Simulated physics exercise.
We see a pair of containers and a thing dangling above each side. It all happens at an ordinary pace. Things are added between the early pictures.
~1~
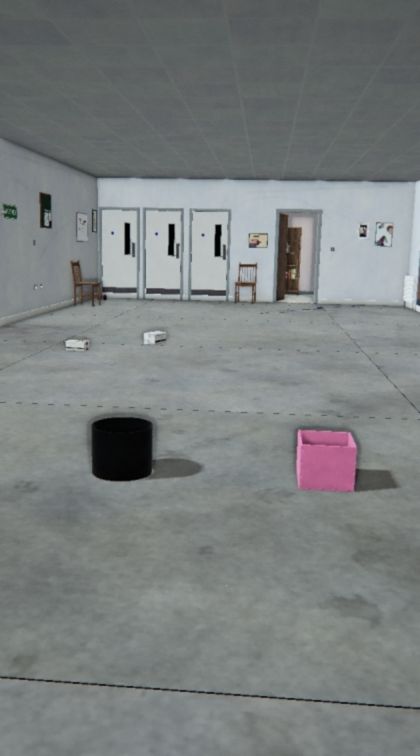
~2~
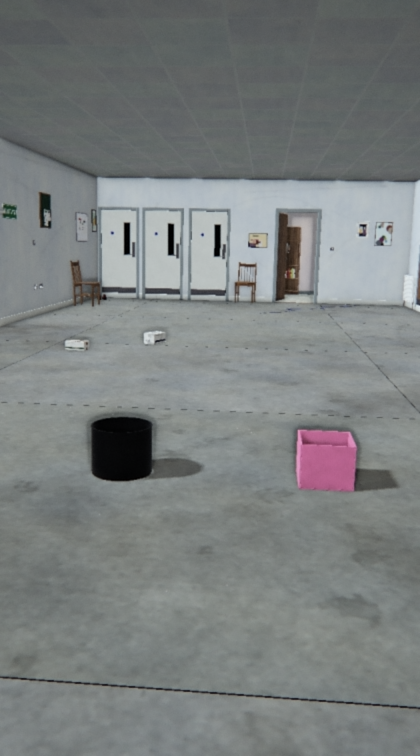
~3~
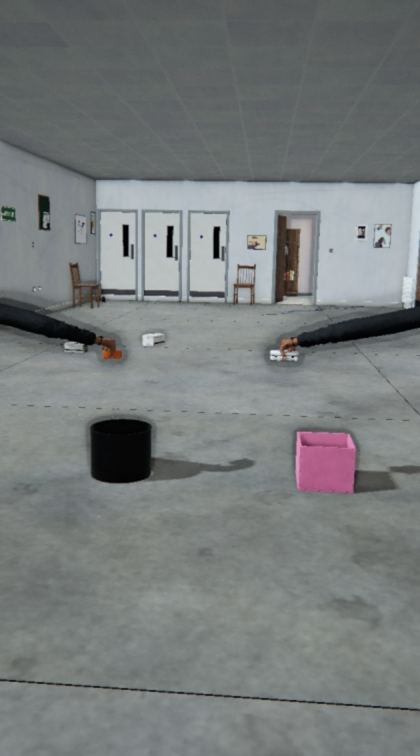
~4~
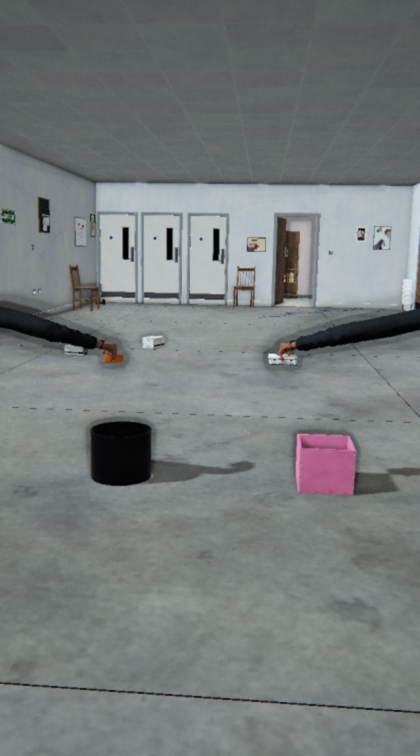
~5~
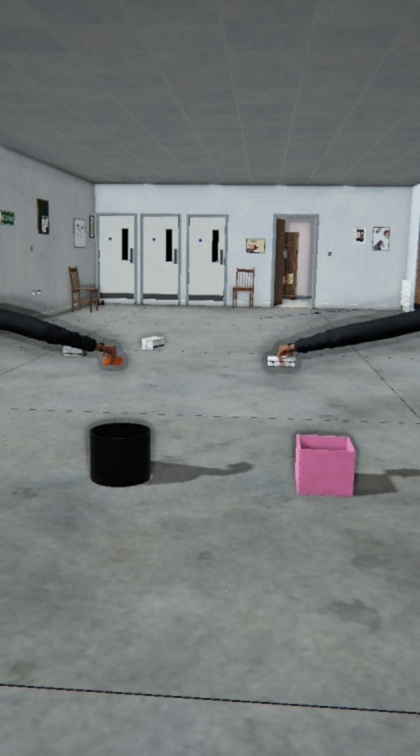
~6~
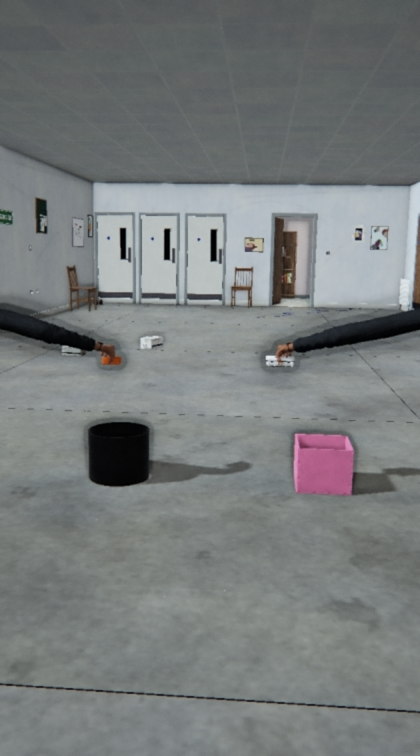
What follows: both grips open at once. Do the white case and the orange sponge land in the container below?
Outcome: The white case misses and the orange sponge lands inside.
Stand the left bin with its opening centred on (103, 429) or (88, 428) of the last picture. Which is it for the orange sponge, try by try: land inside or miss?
The orange sponge ends up inside; drops into the container.
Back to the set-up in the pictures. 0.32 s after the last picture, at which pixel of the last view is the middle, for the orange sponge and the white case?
The orange sponge at (112, 430), the white case at (277, 432).
Then, 0.20 s on from there, white case on its way down near (279, 385); orange sponge on its way down near (112, 384).
Then, 0.32 s on from there, white case on its way down near (277, 432); orange sponge on its way down near (112, 430).
In the end, the white case falls beside it, near (276, 480); the orange sponge is caught, near (113, 471).
